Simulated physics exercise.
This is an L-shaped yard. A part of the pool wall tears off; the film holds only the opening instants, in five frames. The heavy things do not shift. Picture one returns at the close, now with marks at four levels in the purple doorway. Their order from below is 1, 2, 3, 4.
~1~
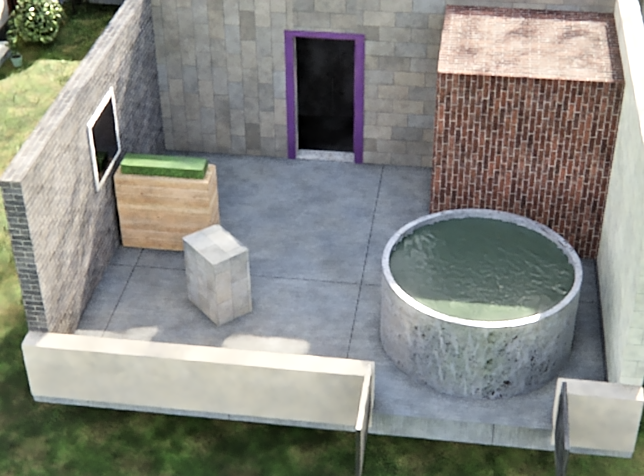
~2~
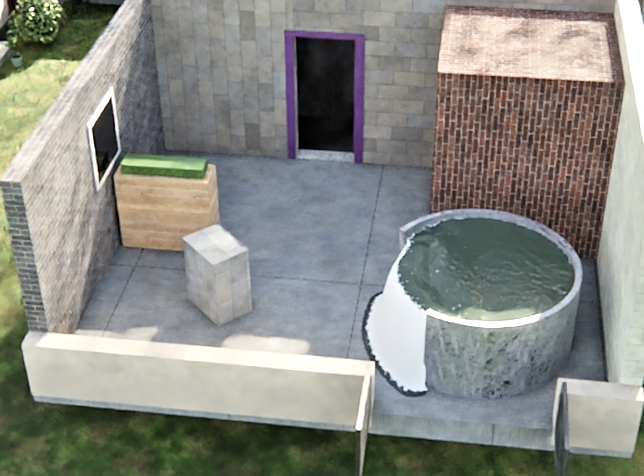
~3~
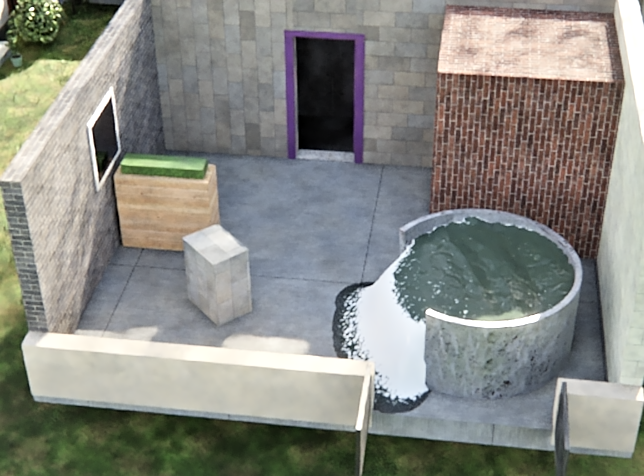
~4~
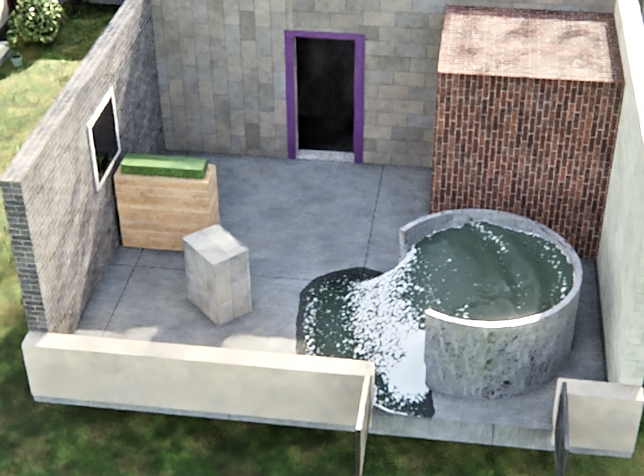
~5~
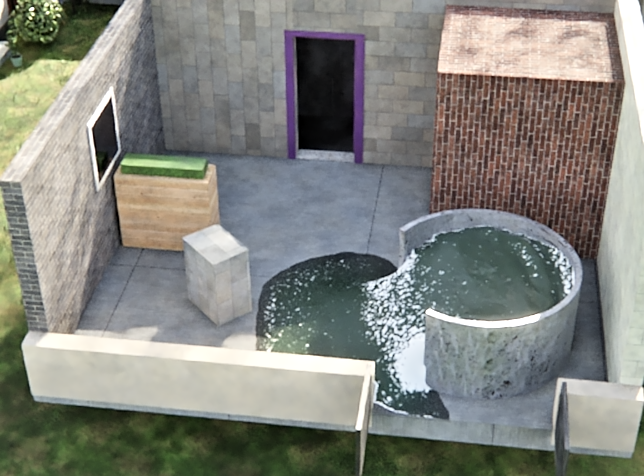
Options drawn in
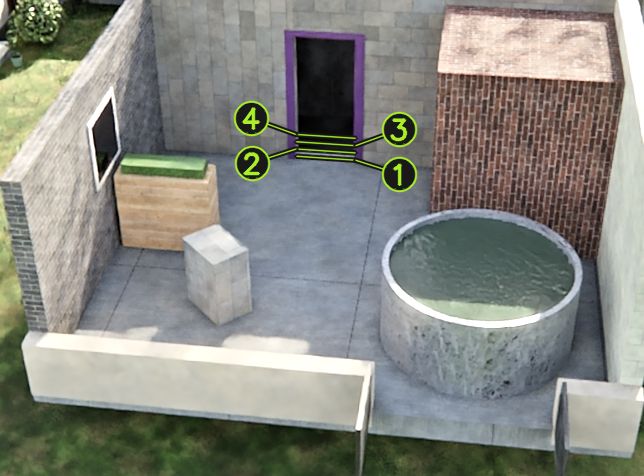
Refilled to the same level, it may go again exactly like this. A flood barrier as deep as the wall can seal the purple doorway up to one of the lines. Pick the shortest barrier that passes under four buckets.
It is 2.
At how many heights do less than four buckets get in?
Three.
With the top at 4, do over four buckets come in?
No, not at all.
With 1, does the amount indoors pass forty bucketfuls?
No.
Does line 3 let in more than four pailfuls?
No.
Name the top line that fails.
1 it is.
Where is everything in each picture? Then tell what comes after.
The first picture shows water in the pool at rest, its middle at (481, 269); foot of the purple doorway at (325, 160); open gate at (466, 366).
The second picture shows front seen at (372, 310), 2 % of the ground wet.
The third picture shows front seen at (351, 290), 6 % of the ground wet.
The fourth picture shows front seen at (321, 280), 11 % of the ground wet.
The fifth picture shows front seen at (311, 262), 18 % of the ground wet.
On the marked copy, 1 at (325, 158); 2 at (325, 150); 3 at (325, 143); 4 at (325, 136); from the bottom up 1, 2, 3, 4.
If 1 is chosen, some 15 bucketfuls get in.
If 2 is chosen, a bucket or two gets in.
If 3 is chosen, nothing gets over.
If 4 is chosen, nothing gets over.
